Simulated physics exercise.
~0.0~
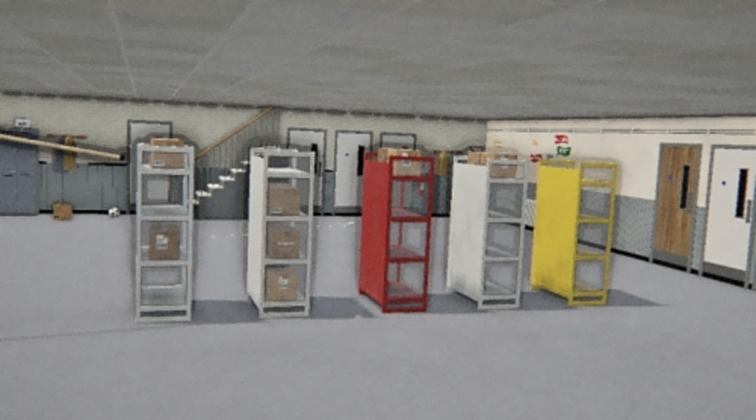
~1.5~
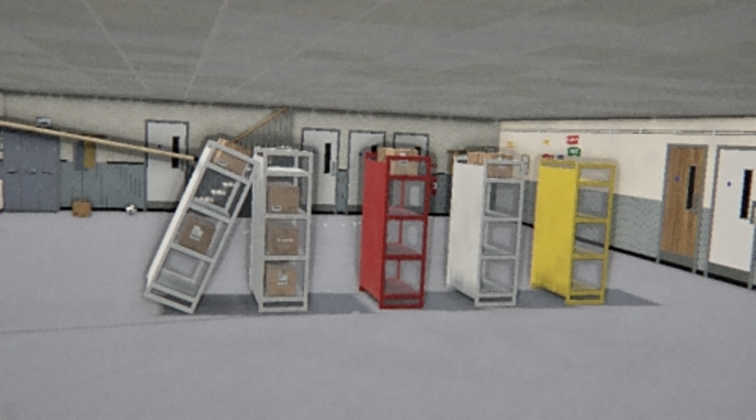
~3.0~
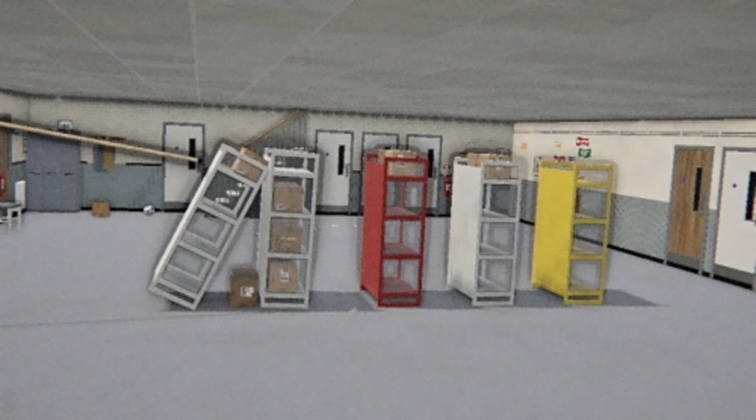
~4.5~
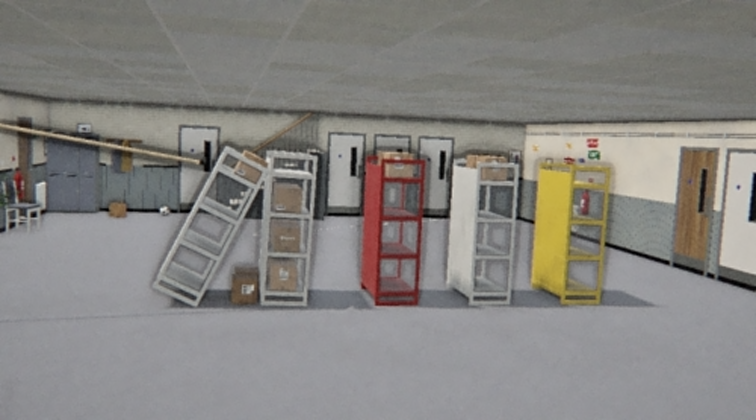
A pole tips the leftmost rack against its neighbour, boxes spill, and the other four stay standing.
